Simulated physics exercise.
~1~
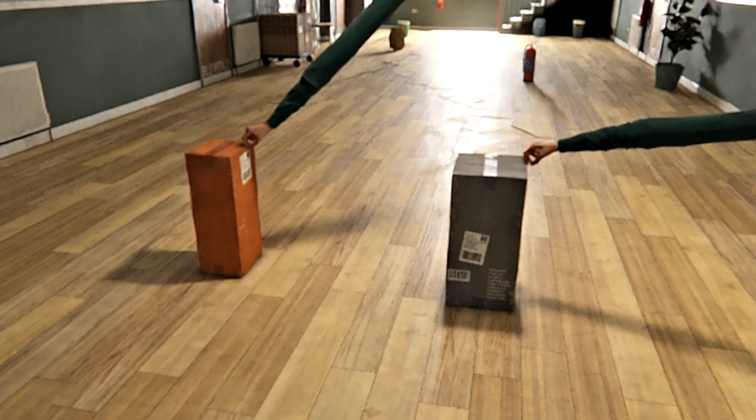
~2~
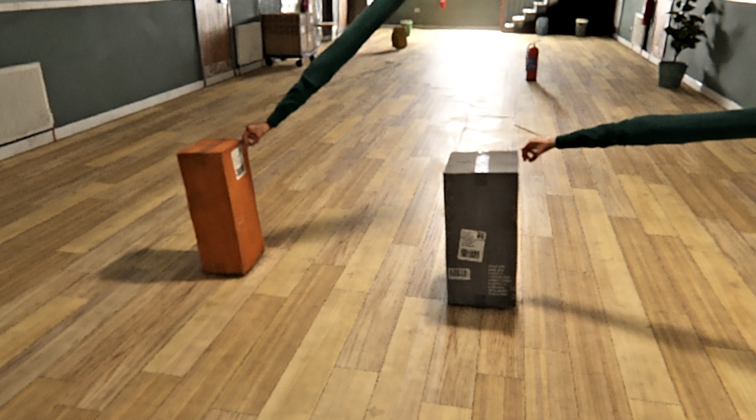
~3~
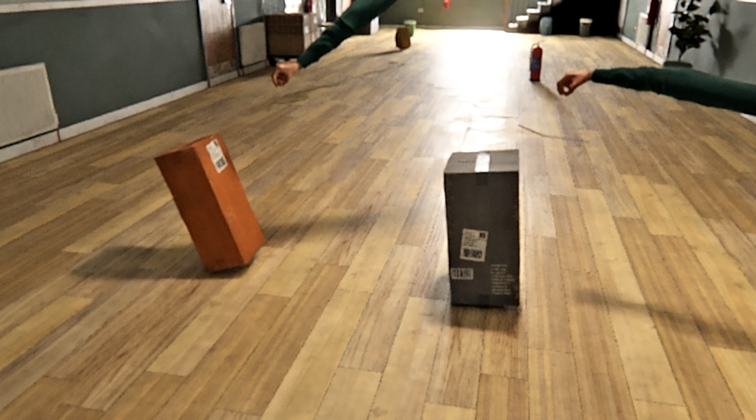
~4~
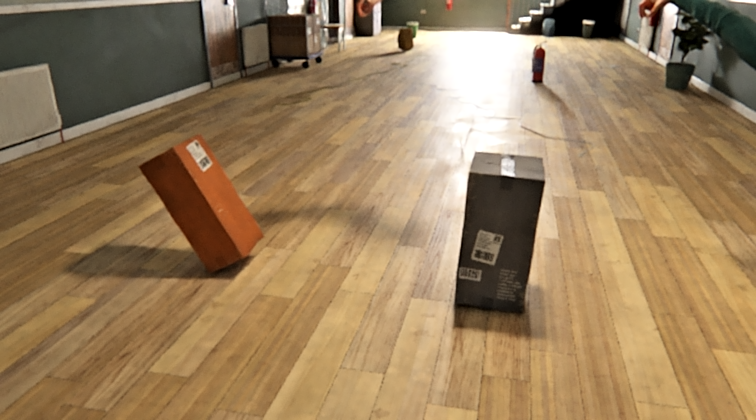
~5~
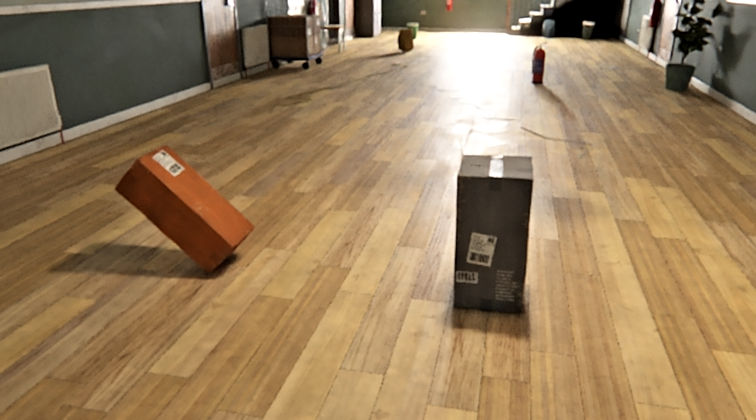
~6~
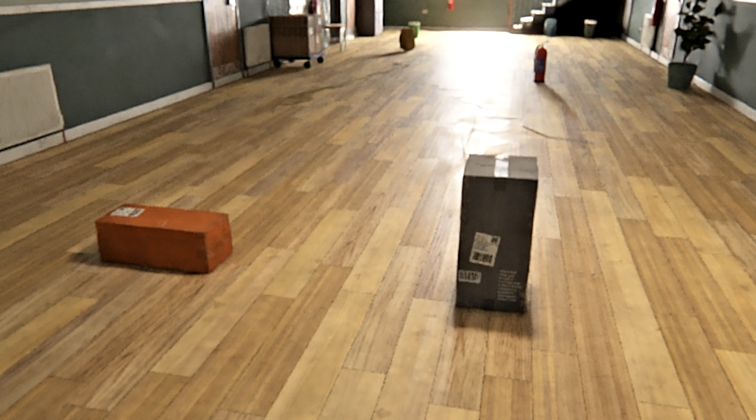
Two hands push an orange box and a grey box; only the orange topples left.
